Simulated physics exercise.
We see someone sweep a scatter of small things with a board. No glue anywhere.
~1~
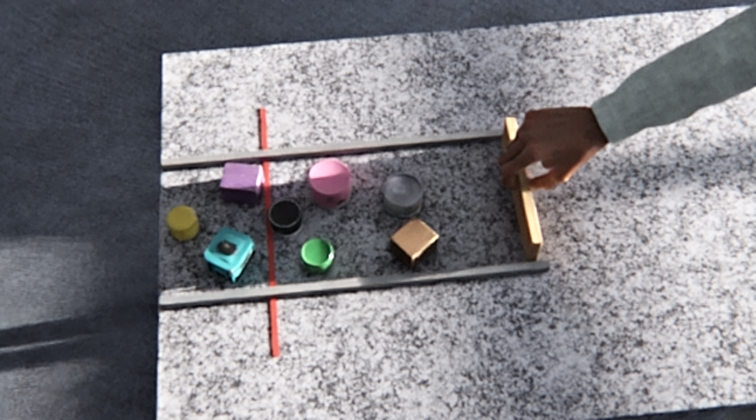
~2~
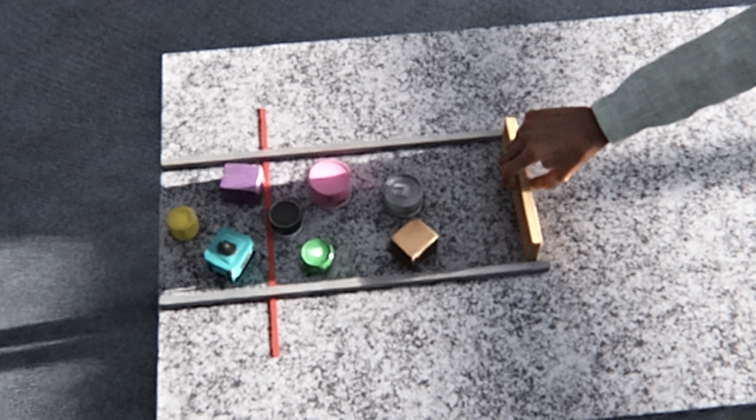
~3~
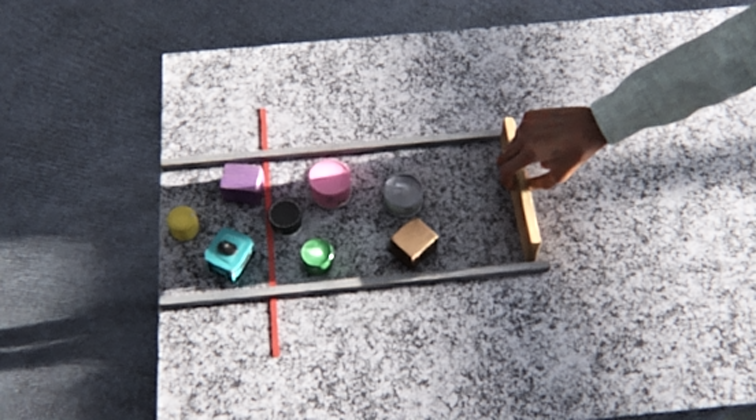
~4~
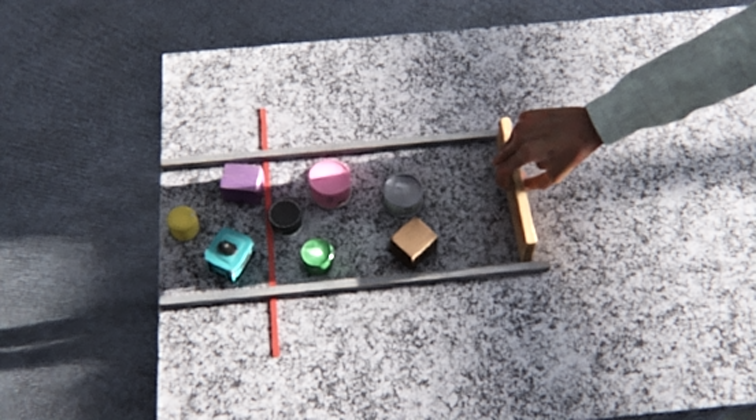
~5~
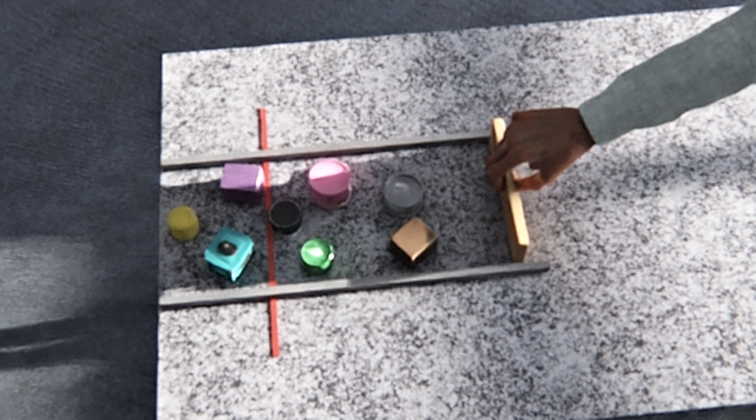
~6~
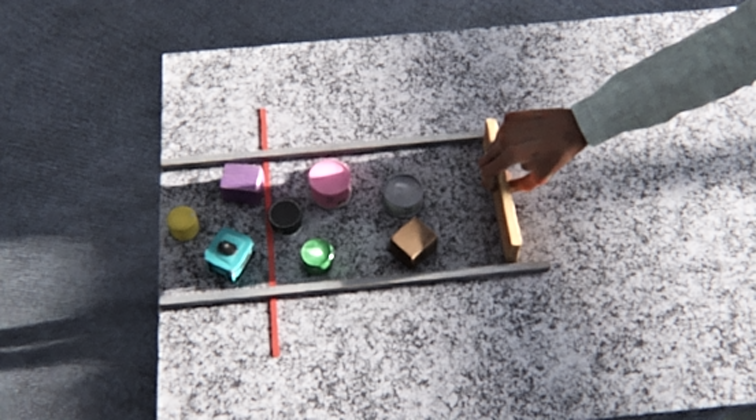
On a speckled stone surface between two grey rails, a hand at the right holds a wooden board upright and slides it slightly left, while the scattered small blocks, tubs and lids around a red strip stay still.
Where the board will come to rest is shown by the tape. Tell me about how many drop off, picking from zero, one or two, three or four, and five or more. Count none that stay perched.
The loss over the edge is nothing at all.
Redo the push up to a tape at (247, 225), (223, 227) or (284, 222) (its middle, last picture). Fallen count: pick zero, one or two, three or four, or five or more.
Tape one gives not one, tape two gives 1 or 2, and tape three gives none.
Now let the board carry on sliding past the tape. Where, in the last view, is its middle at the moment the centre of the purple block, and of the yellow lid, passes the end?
Around (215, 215), then around (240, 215).
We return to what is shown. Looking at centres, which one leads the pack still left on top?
Result - foremost is the yellow lid.
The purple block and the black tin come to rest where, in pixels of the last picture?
One ends up near (208, 188) and the other near (216, 230).
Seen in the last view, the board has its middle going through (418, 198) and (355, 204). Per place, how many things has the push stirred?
Note: First position 2; second position 4.
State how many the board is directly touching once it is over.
Contact count: 3.
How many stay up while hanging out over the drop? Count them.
Answer: 0.
A little later, none off yet; yellow lid at rest near (183, 224); turquoise case at rest near (230, 255); purple block at rest near (242, 184).
When it is over, the number that fall off is zero.
